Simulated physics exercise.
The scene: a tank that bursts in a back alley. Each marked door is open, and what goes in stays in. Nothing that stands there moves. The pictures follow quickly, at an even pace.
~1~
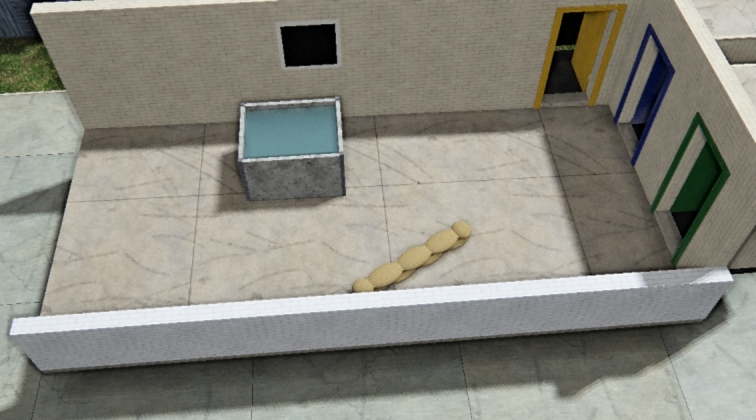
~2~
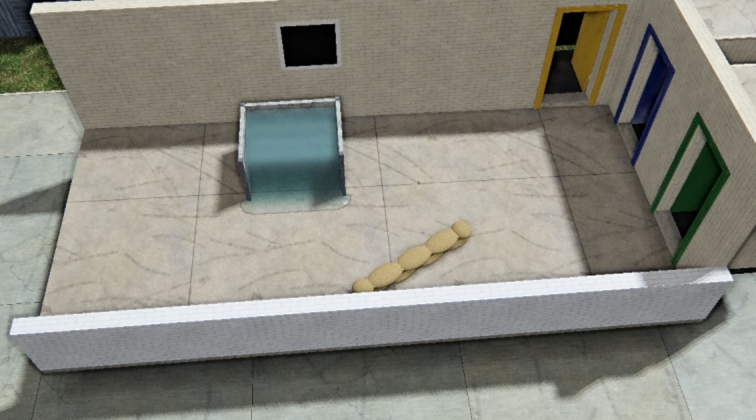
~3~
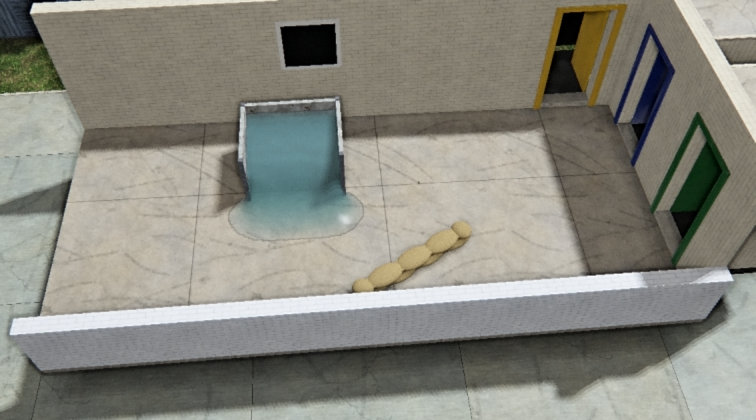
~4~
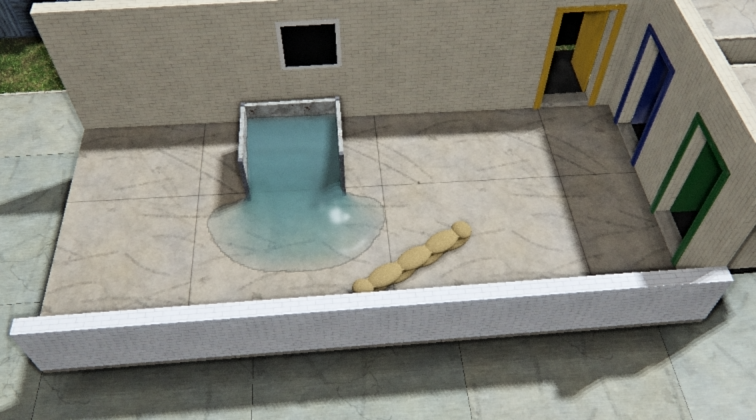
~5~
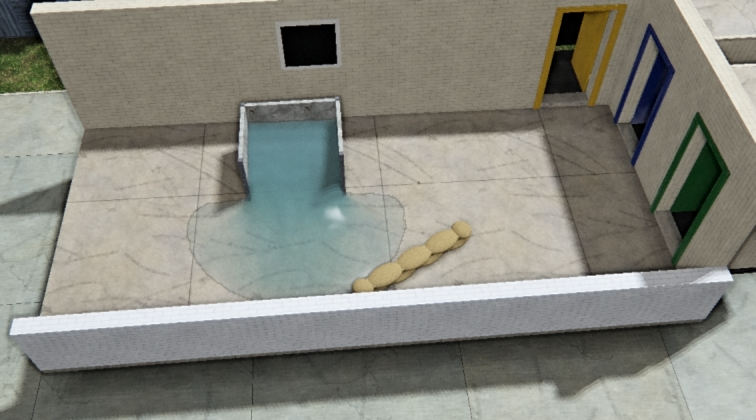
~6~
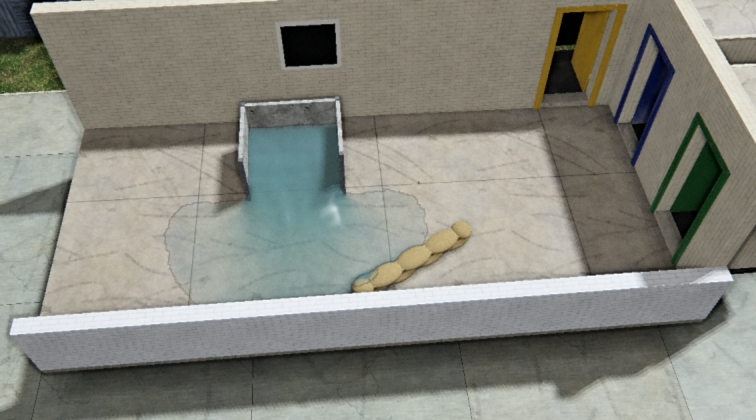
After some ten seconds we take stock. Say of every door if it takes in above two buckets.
In the end: The yellow door stays under that; the blue door takes more than that; the green door stays under that.
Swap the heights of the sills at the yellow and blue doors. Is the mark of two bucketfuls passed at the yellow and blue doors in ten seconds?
In short: The yellow door floods, the blue door lets less in.
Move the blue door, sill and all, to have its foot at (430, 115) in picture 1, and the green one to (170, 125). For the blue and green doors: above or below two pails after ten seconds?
Then: The blue one stays under; the green one stays under.
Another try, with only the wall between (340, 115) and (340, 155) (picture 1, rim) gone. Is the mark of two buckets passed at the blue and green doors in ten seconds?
Blue takes more, green floods.
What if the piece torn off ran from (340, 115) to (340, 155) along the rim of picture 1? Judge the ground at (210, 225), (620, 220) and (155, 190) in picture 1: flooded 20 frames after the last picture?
In that order: Clear, under water, free of water.
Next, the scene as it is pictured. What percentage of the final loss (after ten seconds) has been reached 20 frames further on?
Some 40 per cent.
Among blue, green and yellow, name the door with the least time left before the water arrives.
First comes the green one.
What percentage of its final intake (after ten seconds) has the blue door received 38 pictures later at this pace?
Roughly 10 per cent.
A moment on, water covers 25 % of the floor; the yellow door not reached, the blue door not reached, the green door not reached.
Next, water covers 40 % of the floor; the yellow door not reached, the blue door not reached, the green door not reached.
Then, water covers 70 % of the floor; the yellow door not reached, the blue door not reached, the green door under two buckets in.
Later, water covers 80 % of the floor; the yellow door wet at the sill, nothing in, the blue door under two buckets in, the green door under two buckets in.
In the end, water covers 65 % of the floor; the yellow door wet at the sill, nothing in, the blue door far over two buckets in, the green door under two buckets in.
